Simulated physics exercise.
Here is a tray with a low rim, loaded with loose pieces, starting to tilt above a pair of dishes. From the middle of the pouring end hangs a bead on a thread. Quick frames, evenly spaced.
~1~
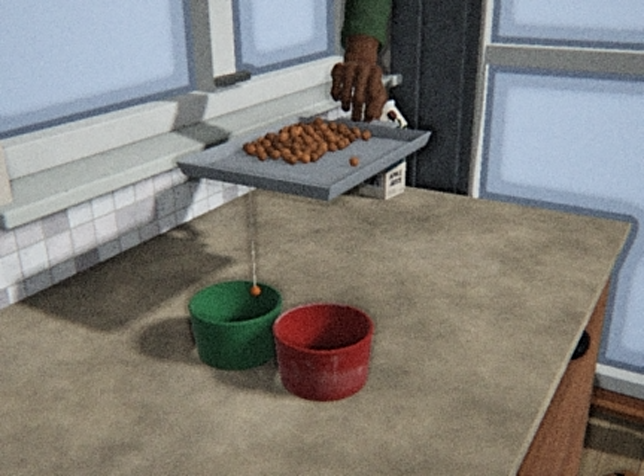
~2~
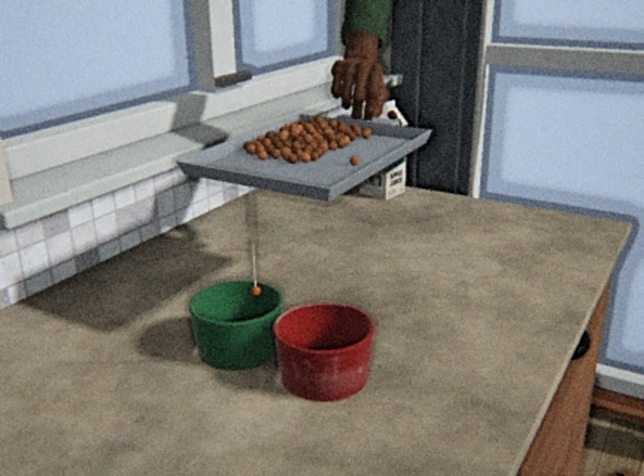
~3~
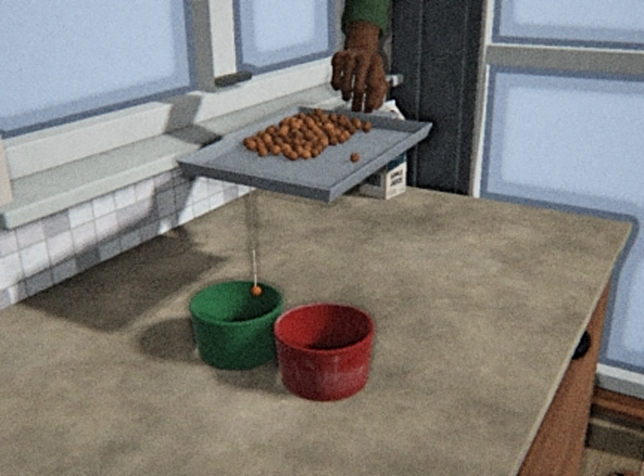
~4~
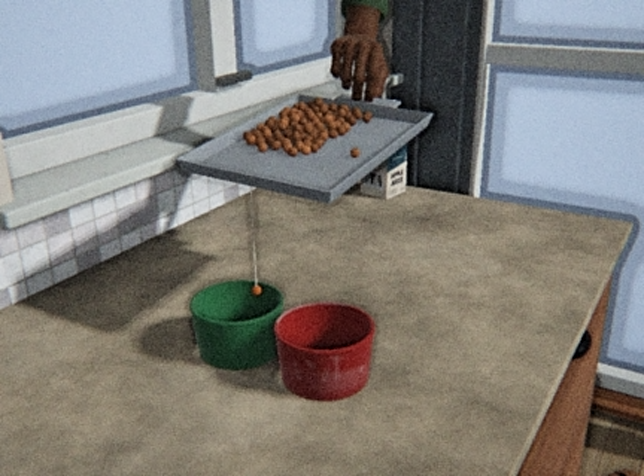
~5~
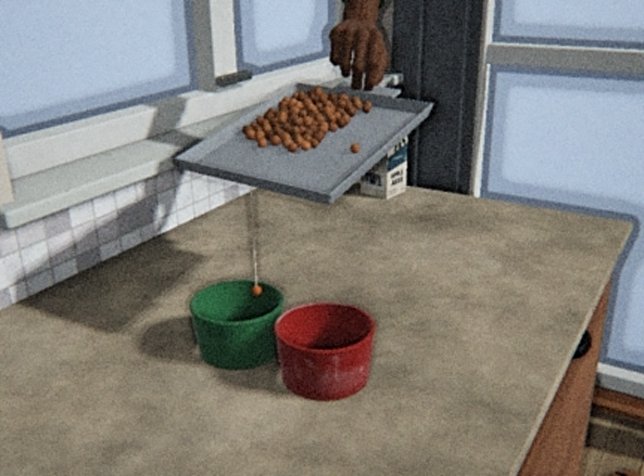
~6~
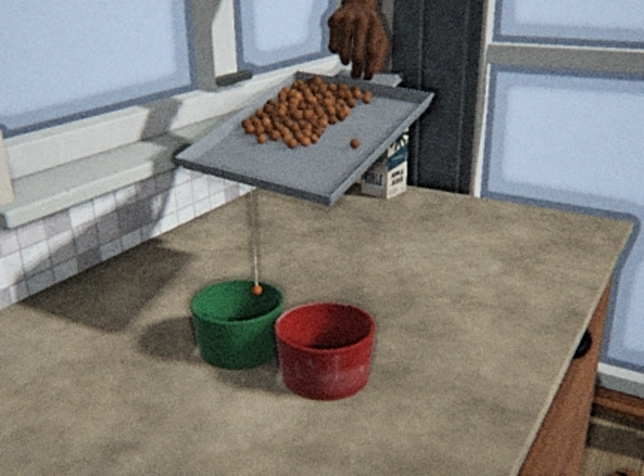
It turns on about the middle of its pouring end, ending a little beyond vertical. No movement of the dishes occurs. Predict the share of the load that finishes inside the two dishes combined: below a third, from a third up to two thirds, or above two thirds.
The combined share is from a third up to two thirds.
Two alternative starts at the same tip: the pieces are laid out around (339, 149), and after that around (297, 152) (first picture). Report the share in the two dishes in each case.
It's 60 percent the first time and 50 percent the second.
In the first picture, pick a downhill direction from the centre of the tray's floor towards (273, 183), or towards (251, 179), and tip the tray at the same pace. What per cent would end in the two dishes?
Close to 30 percent first and close to 30 percent second.
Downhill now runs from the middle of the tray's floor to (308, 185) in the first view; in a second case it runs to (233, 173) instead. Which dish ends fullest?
So, first the one on the right side, and second the one on the left side.
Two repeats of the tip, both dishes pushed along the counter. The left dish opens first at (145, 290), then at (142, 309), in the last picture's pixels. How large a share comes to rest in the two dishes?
About 30 per cent, then about 30 per cent.
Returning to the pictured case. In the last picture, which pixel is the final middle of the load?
About (301, 377).
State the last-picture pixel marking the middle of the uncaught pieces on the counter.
The middle is around (235, 404).
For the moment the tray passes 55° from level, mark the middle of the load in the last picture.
Roughly at (281, 172).
Shortly afterwards, tray tipped steeply; the bulk on the tray; only a few in the right dish; only a few in the left dish; only a few outside both; a little in the air.
Next, tray tipped right over; near half on the tray; a little in the right dish; only a few in the left dish; a little outside both; near a quarter in the air.
Some moments later, tray tipped past a quarter turn; near half in the right dish; a little in the left dish; near half outside both.
In the end, tray tipped past a quarter turn; near half in the right dish; a little in the left dish; near half outside both.
